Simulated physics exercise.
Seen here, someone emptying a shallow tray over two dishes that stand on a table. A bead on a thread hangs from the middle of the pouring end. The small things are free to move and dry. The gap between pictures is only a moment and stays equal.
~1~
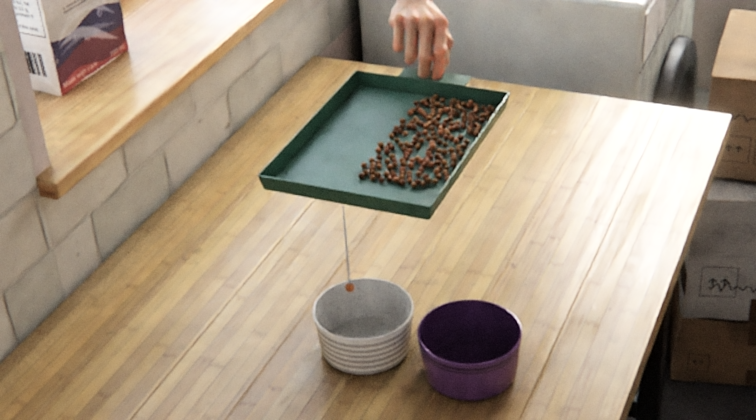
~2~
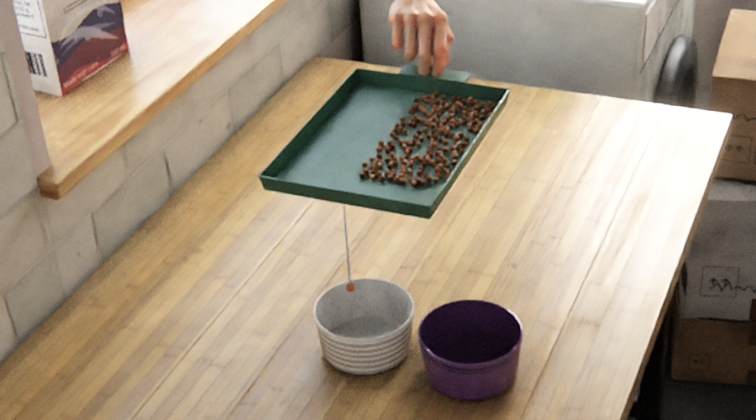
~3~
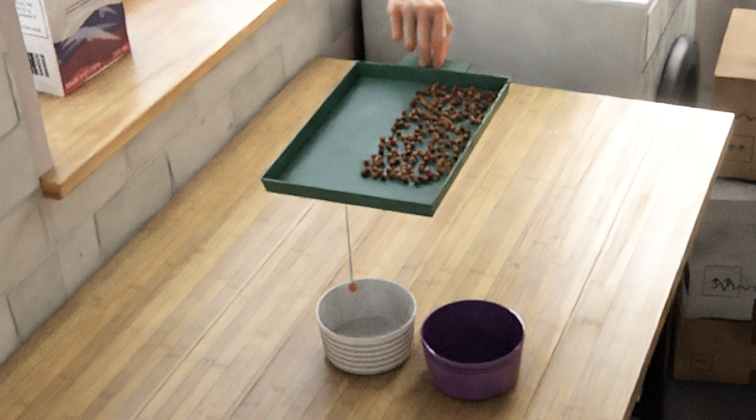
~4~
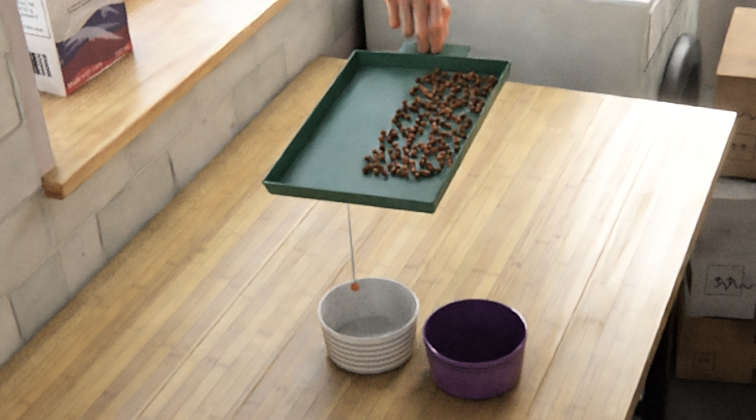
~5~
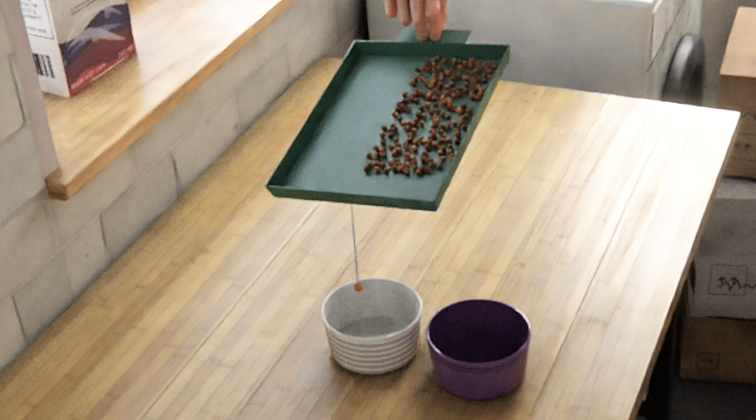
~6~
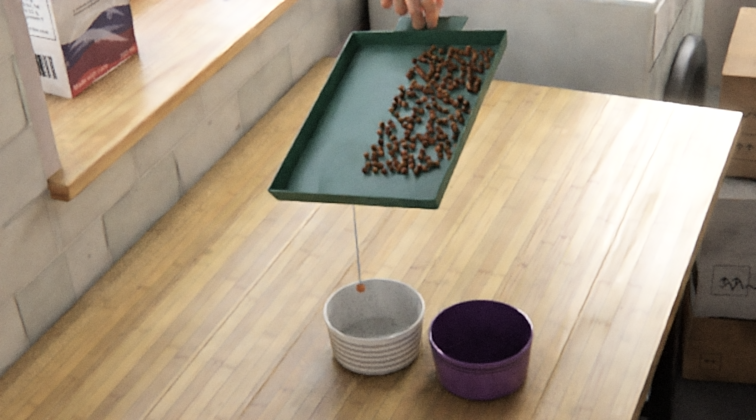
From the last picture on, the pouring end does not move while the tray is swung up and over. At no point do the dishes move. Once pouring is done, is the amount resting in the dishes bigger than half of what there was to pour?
No - the dishes will gather a lesser portion.
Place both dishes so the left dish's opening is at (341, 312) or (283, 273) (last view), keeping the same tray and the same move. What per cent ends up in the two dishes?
I'd expect some 20 percent, and then some 70 percent.
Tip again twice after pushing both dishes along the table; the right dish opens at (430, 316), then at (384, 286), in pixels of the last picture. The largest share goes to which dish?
One: Left. Two: The left-hand dish.
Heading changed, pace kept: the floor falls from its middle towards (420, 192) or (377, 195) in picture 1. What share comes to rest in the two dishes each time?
The first try yields 40 percent and the second 70 percent.
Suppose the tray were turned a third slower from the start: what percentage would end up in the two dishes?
That comes to about 0 in every hundred.
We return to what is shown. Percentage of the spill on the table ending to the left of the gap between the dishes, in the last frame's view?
Some 100 %.
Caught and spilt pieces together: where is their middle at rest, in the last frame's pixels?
Roughly pixel (257, 328).
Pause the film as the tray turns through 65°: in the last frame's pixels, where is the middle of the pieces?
Look about (298, 205) in the last picture.
Just after the last frame, tray tipped steeply; roughly two thirds on the tray; about a tenth outside both; roughly a quarter in the air.
A moment on, tray tipped past a quarter turn; roughly a third on the tray; roughly half outside both; about a tenth in the air.
Further on, tray tipped past a quarter turn; every one outside both.
When it is over, tray tipped past a quarter turn; not one in the right dish; not one in the left dish; every one outside both.
